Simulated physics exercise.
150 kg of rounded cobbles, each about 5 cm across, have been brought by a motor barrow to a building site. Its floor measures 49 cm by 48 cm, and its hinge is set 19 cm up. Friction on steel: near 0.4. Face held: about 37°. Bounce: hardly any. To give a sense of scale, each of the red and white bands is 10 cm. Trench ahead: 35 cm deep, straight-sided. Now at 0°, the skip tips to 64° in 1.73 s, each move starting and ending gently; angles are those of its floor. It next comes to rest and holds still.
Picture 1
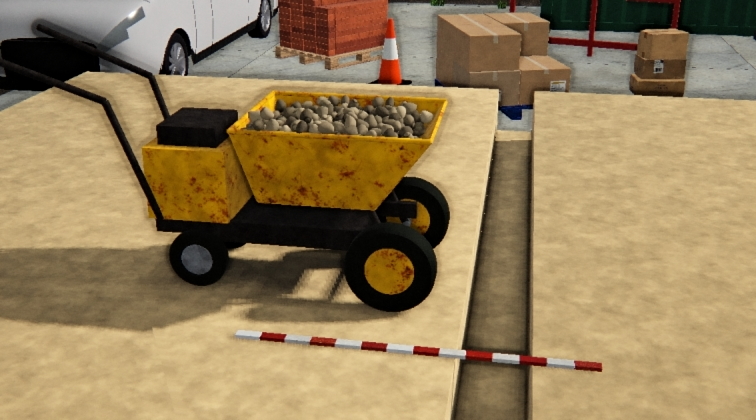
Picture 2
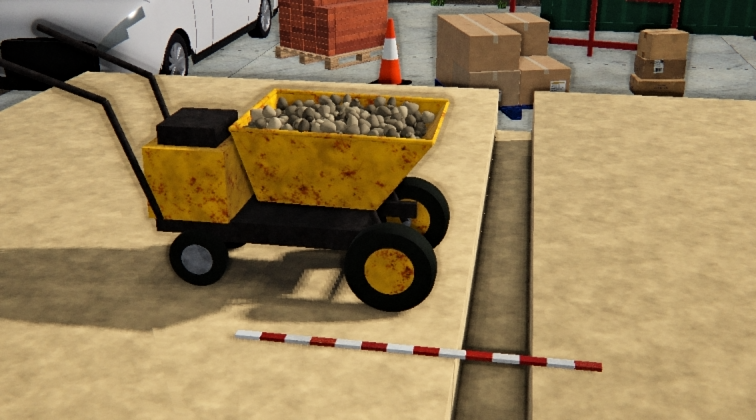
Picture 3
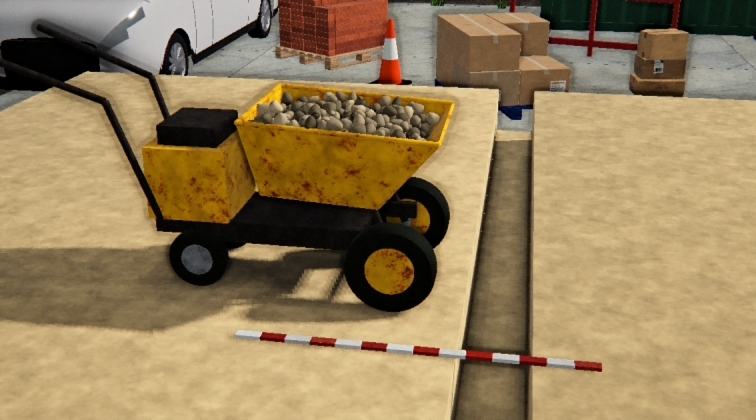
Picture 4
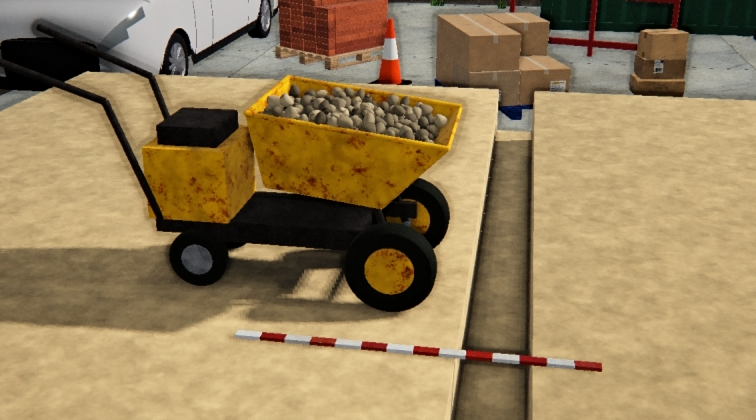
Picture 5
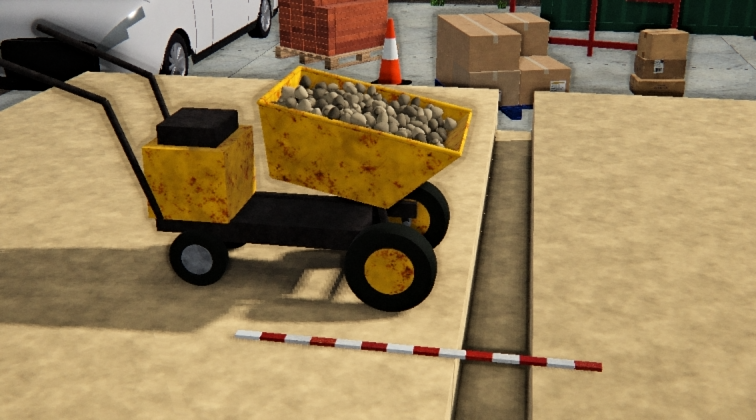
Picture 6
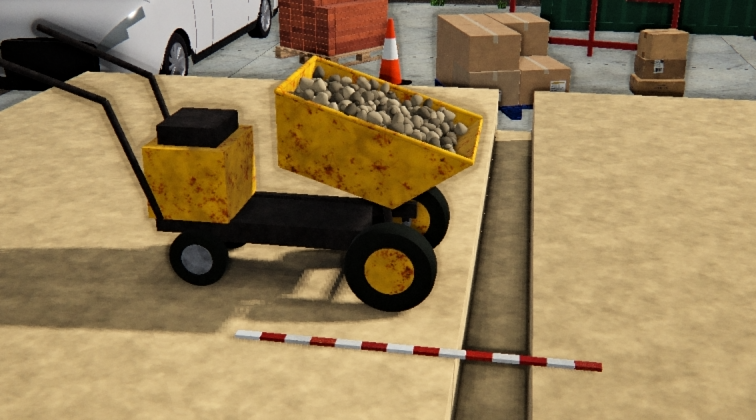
A rusty yellow motor barrow heaped with grey-brown stones stands on sandy ground at a building site, seen from the side and slightly above. A straight-sided trench runs to its right, a red and white banded pole lies in front, and a white vehicle, bricks, an orange cone and cardboard boxes sit behind. The skip gradually tilts forward to the right, its rear rising, while the wheels and camera stay still.
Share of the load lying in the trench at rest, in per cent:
23 per cent.
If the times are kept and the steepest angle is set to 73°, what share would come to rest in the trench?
Then about 25 per cent.
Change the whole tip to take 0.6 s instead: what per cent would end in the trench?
Close to 10 percent, then.
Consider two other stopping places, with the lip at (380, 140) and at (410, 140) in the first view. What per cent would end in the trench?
The first start gives about 65 per cent, the second about 40.
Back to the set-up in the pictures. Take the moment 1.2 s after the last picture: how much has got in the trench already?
Roughly 0 percent of the load.
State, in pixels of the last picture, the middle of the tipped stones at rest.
Roughly at pixel (572, 289).
Then, 0.7 s after the last picture the floor is at 54°, 99 % in the skip; the foremost stones are at (533, 197).
Then, 1.2 s after the last picture the floor is at 64°, 68 % in the skip, 1 % in the trench, 31 % past the trench; the foremost stones are at (652, 299).
Then, 1.6 s after the last picture the floor is at 64°, 47 % in the skip, 2 % in the trench, 51 % past the trench; the foremost stones are at (737, 296).
Then, 3.5 s after the last picture the floor is at 64°, 16 % in the skip, 23 % in the trench, 61 % past the trench; the foremost stones are past the picture's edge.
